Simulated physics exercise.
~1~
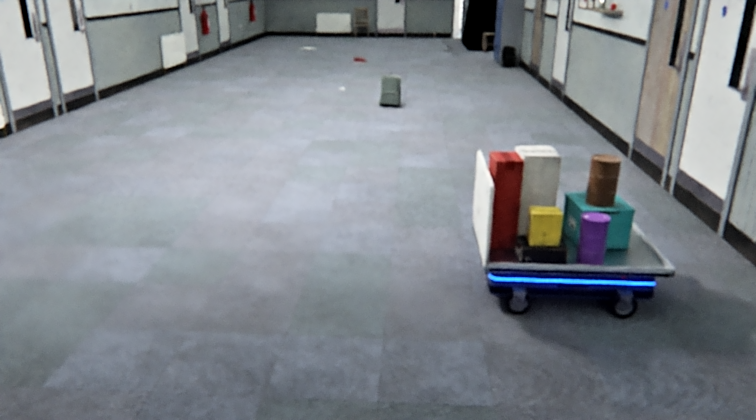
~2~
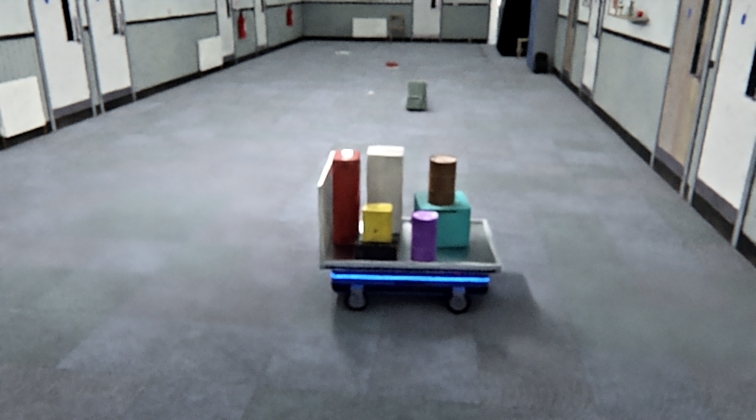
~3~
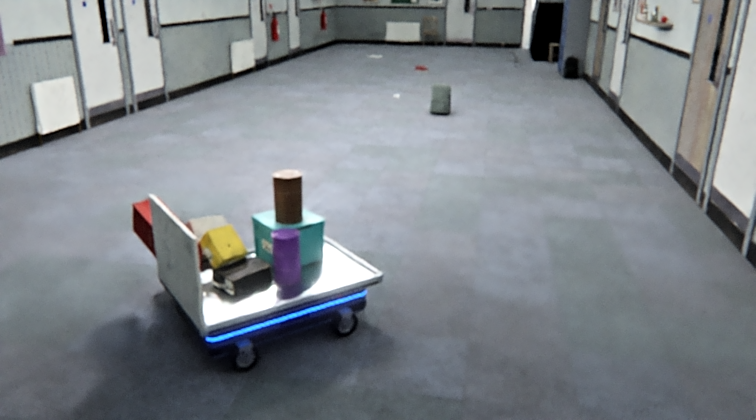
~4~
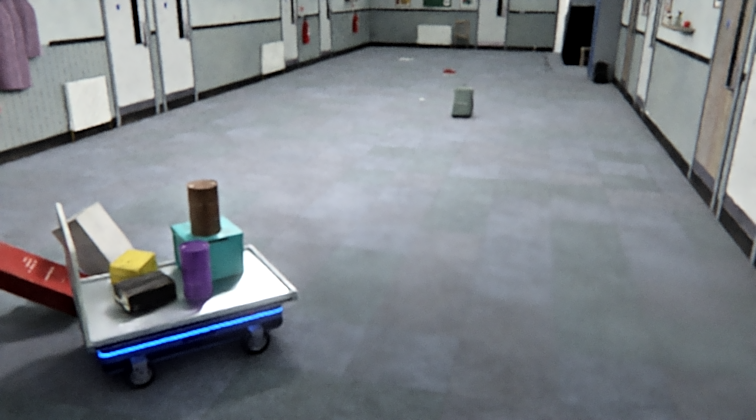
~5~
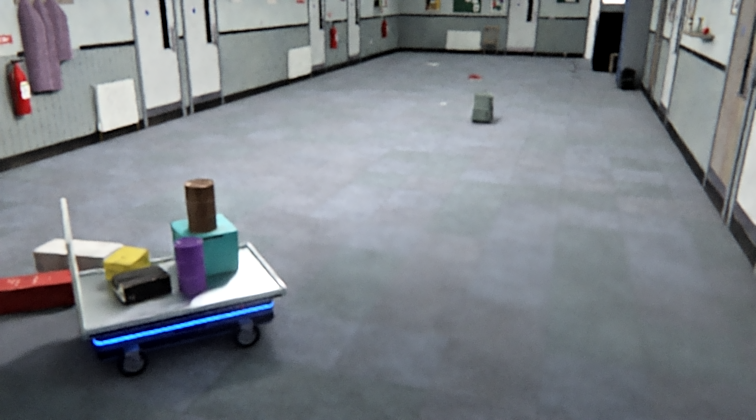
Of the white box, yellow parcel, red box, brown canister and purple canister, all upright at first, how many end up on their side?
Three of them end up on their side. The red and white boxes lie on the floor, and the yellow parcel is tipped over on the cart.
